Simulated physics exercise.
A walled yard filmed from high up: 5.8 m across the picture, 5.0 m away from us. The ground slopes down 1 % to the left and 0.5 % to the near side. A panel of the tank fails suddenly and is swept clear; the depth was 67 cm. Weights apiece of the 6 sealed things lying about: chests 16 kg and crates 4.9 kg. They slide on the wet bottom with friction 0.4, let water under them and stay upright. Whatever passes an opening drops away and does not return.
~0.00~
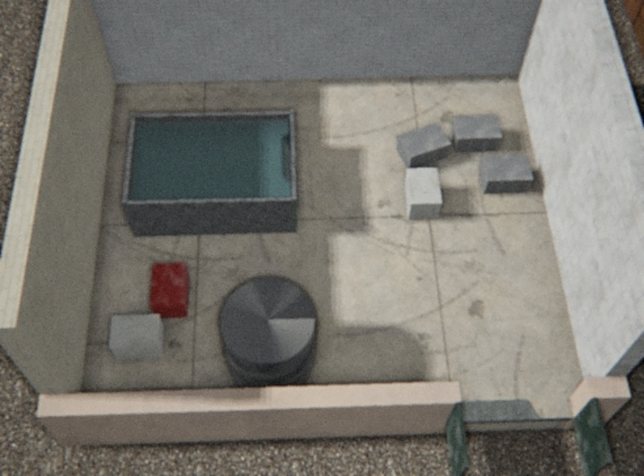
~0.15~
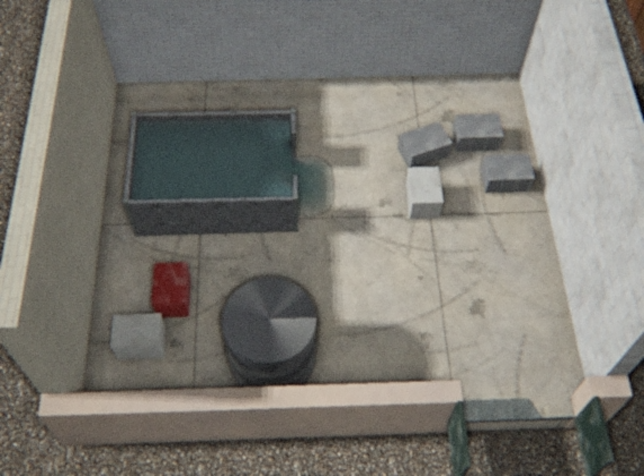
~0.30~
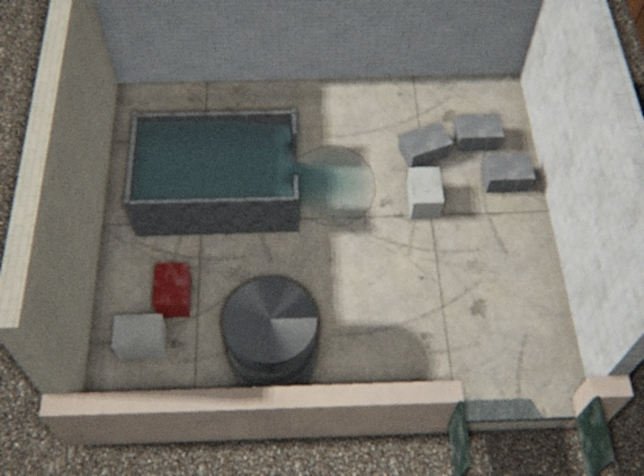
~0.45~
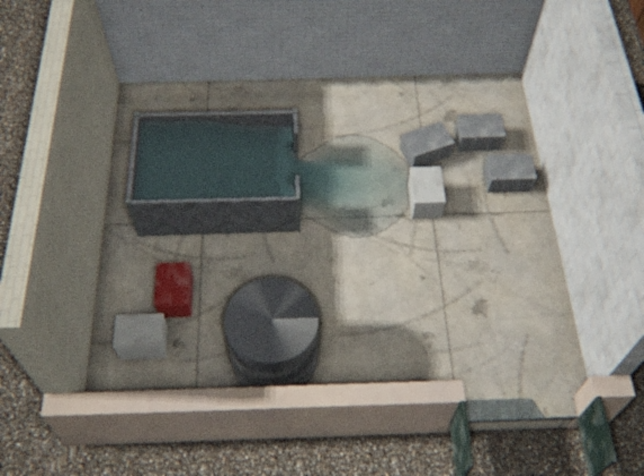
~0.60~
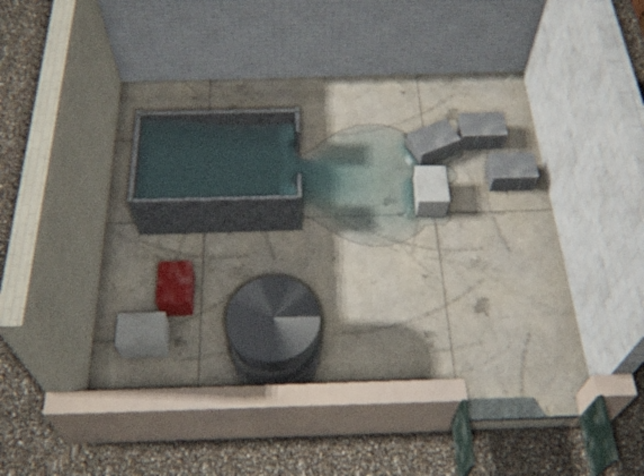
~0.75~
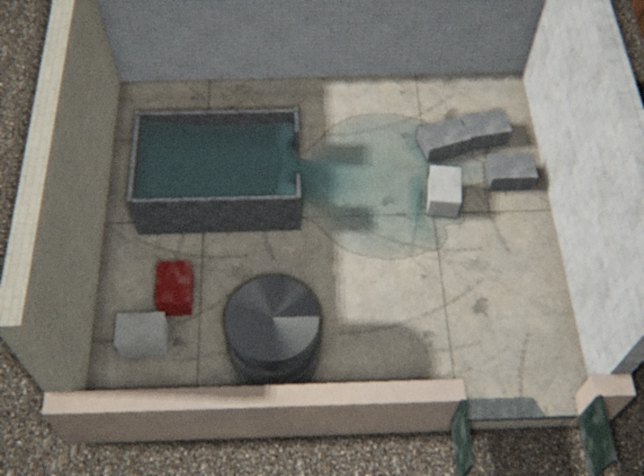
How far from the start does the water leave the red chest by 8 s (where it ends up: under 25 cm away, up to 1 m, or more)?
Red chest holds its place.
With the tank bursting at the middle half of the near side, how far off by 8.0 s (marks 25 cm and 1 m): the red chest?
Then the red chest is nudged along.
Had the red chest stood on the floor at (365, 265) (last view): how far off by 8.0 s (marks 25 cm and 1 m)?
It holds its place.
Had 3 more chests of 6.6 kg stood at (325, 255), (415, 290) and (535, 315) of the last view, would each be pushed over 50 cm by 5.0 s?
In turn: Less, over, past it.
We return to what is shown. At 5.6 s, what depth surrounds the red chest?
About 0 cm.
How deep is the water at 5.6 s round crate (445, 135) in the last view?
About 9 cm.
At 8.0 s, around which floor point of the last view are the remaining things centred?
Near (360, 253).
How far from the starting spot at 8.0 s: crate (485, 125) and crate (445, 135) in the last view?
In that order: 100 cm, 30 cm.
After 1.6 s the red chest is near (173, 281), 0.0 m from its start, aground; 0 of 6 are out; 3 afloat.
After 3.6 s the red chest is near (173, 281), 0.0 m from its start, aground; 0 of 6 are out; 4 afloat.
After 5.6 s the red chest is near (173, 281), 0.0 m from its start, aground; 1 of 6 are out; 3 afloat.
After 8.0 s the red chest is near (173, 281), 0.0 m from its start, aground; 1 of 6 are out; 3 afloat.
